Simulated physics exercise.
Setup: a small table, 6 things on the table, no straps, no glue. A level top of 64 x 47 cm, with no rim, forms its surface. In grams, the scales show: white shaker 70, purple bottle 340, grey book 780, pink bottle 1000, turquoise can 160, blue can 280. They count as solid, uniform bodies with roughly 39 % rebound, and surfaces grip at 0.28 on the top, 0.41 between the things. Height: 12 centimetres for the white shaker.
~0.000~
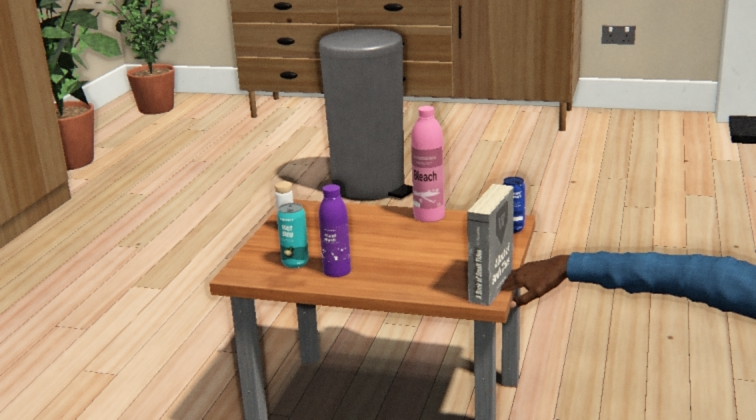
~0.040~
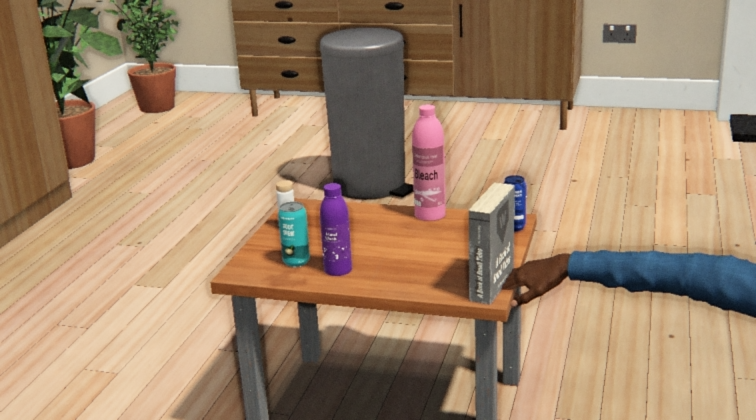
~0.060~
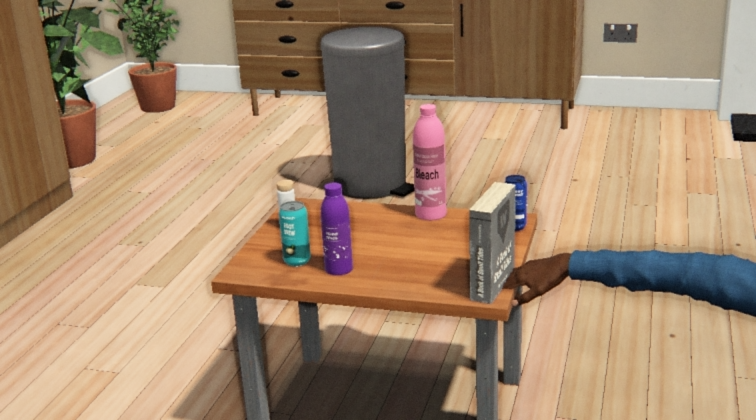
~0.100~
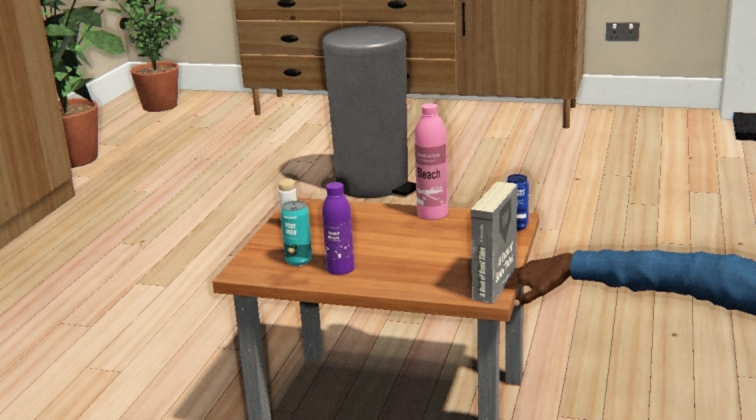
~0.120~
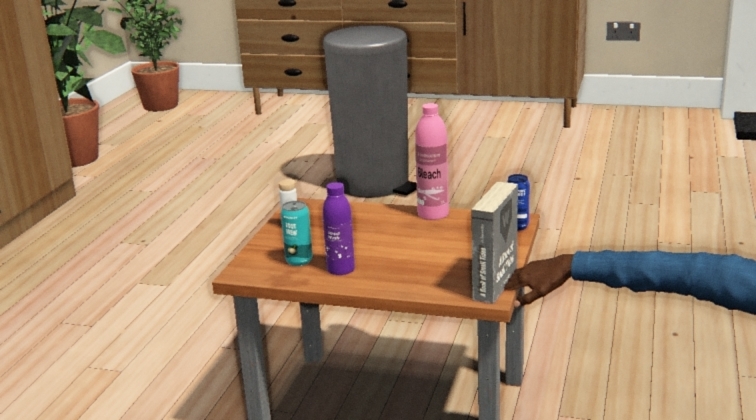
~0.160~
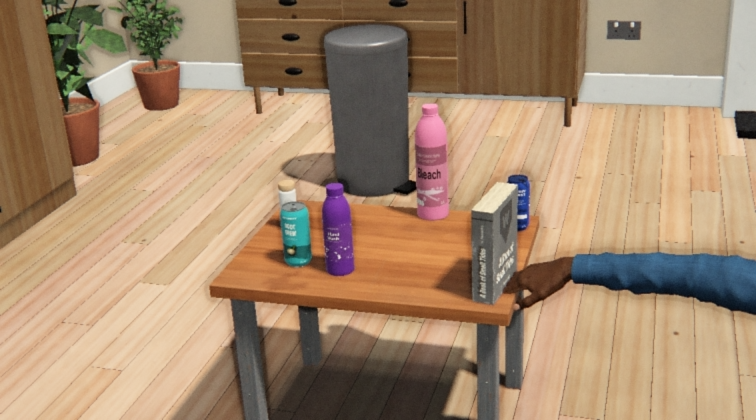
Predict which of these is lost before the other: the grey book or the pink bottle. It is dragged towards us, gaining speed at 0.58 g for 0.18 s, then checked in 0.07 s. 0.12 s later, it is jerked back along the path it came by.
Before the other: The second one named.
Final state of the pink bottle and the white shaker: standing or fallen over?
Well, the pink bottle tumbles down, and the white shaker holds steady.
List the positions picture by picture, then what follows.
The first picture shows grey book (491, 244); pink bottle (428, 164).
The second picture shows turquoise can (294, 235); blue can (514, 204).
The third picture shows purple bottle (336, 228).
The fourth picture shows turquoise can (296, 234); blue can (517, 203).
The fifth picture shows table 1 cm from its start; purple bottle (338, 228).
The sixth picture shows table 3 cm from its start; grey book (495, 243); pink bottle (432, 161).
After 0.26 s, table 11 cm from its start; pink bottle now off the table; grey book moved 6 cm near (492, 252); purple bottle moved 5 cm.
After 0.46 s, table 13 cm from its start; pink bottle 7° off upright near (423, 174).
After 0.66 s, pink bottle 58° off upright near (425, 185); grey book moved 7 cm near (491, 256); turquoise can moved 9 cm.
After 0.76 s, pink bottle on its side near (427, 206); grey book moved 4 cm near (494, 249); turquoise can moved 7 cm.
In the end (1.4 s), toppled on the table, pink bottle; not toppled but over 5 cm from the start, turquoise can; the other 4 under 5 cm from the start. At the end, from the last picture's camera, grey book near (494, 248), pink bottle near (430, 203). Grey book was never lost; pink bottle went at 0.62 s.
